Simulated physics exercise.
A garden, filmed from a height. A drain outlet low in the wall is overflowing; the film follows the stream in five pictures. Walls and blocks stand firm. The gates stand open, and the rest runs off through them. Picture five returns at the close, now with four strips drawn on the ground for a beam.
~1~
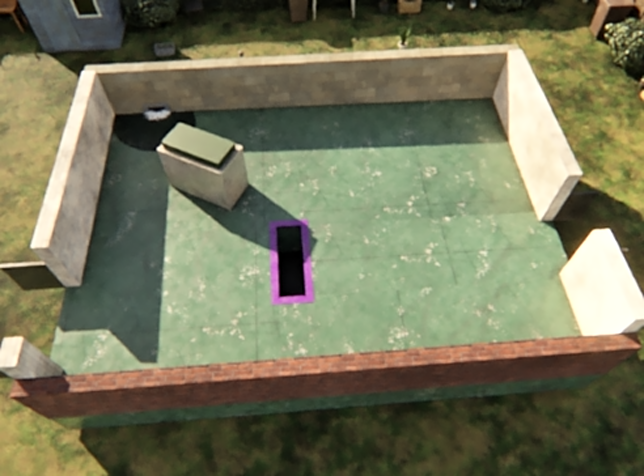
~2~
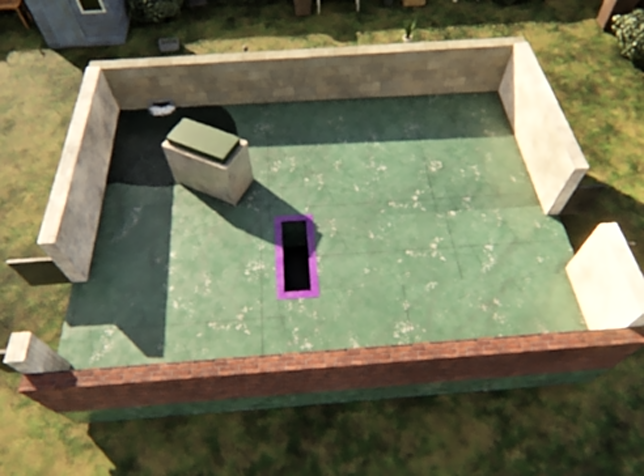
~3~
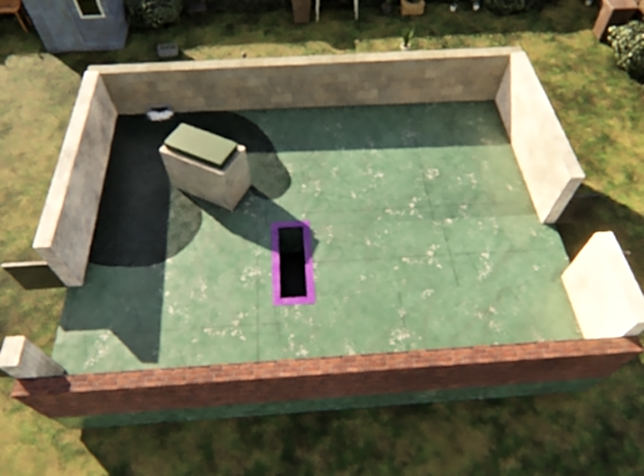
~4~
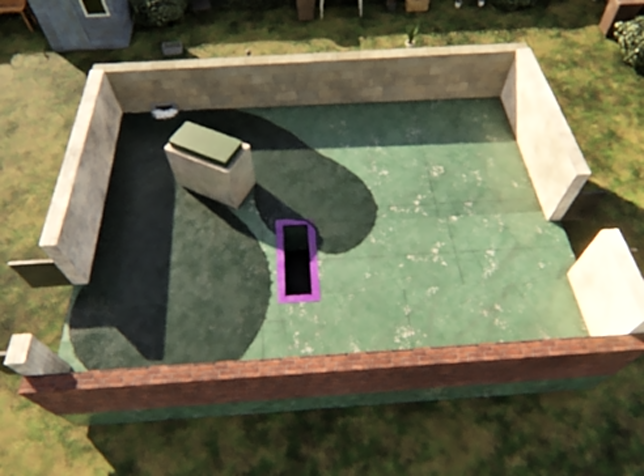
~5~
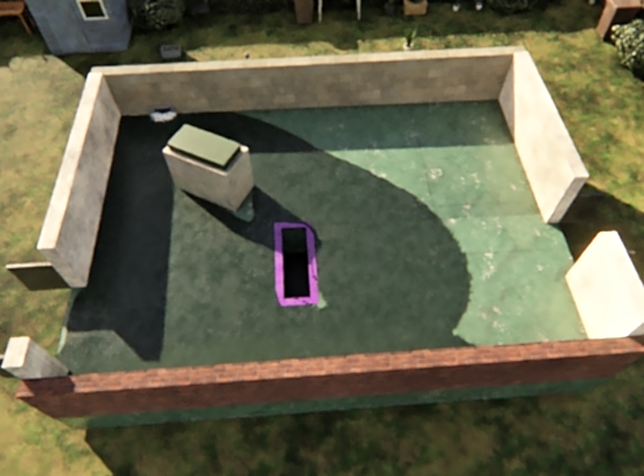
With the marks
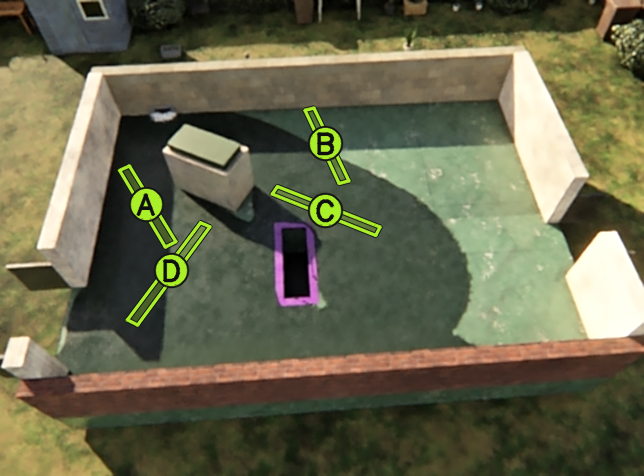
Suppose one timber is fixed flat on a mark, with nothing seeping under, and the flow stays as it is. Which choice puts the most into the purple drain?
Go for A.
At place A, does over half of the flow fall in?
No.
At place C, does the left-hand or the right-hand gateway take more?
The right one.
On the marked copy, A from (124, 168) to (170, 244); B from (309, 109) to (344, 182); C from (274, 190) to (377, 231); D from (132, 322) to (205, 224).
With A, about 28 % of the stream goes into the purple drain, about 61 % out by the gates.
With B, about 15 % of the stream goes into the purple drain, about 75 % out by the gates.
With C, about 14 % of the stream goes into the purple drain, about 75 % out by the gates.
With D, about 12 % of the stream goes into the purple drain, about 77 % out by the gates.
